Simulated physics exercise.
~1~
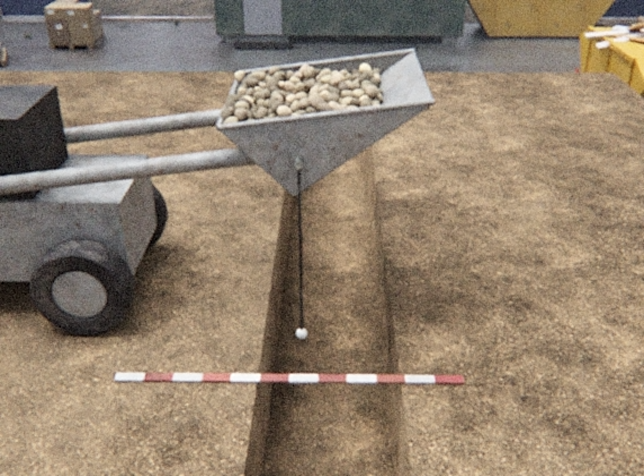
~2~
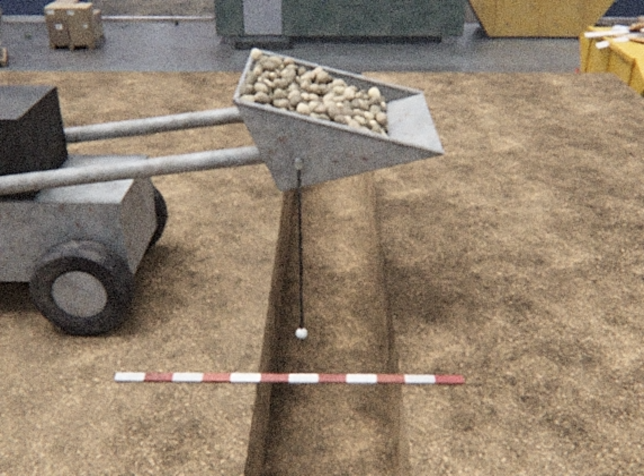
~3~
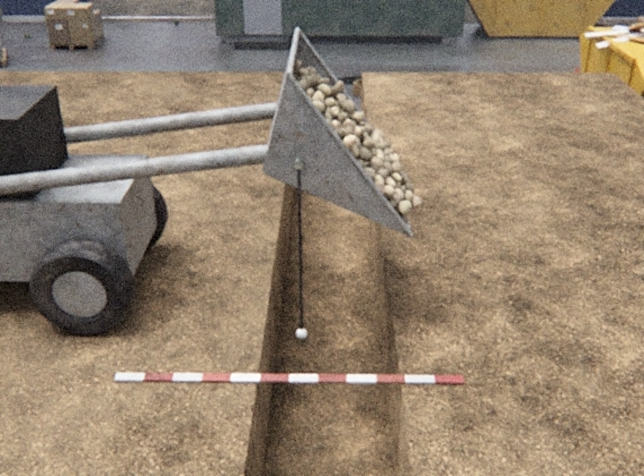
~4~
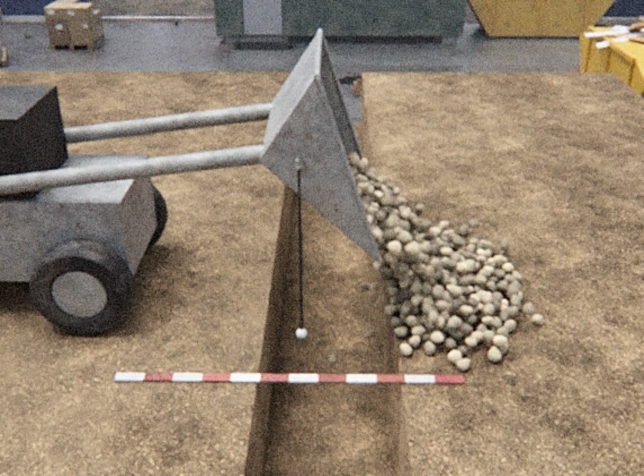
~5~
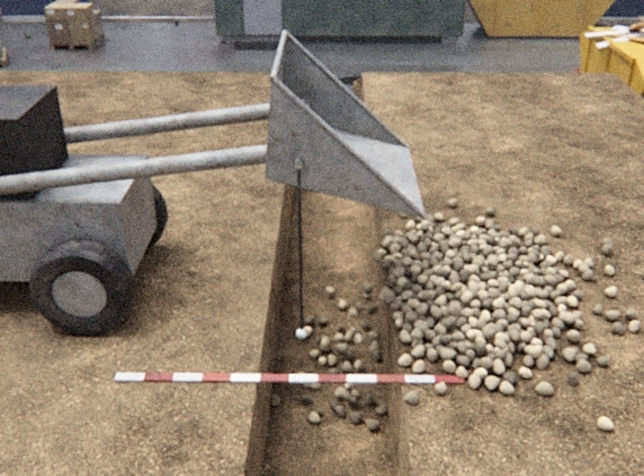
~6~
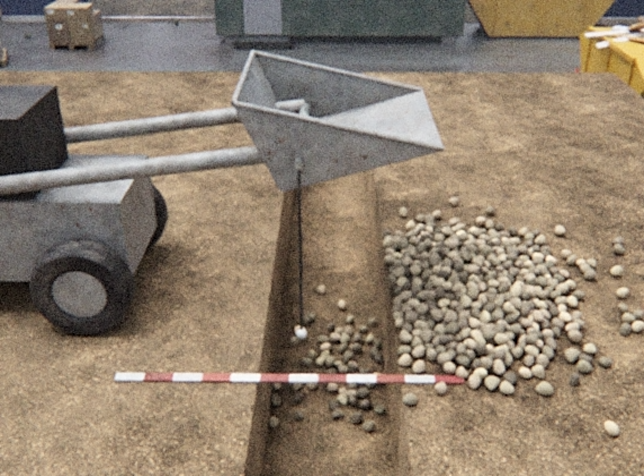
A compact loader tips its stones mostly beyond the trench, then levels its emptied bucket.
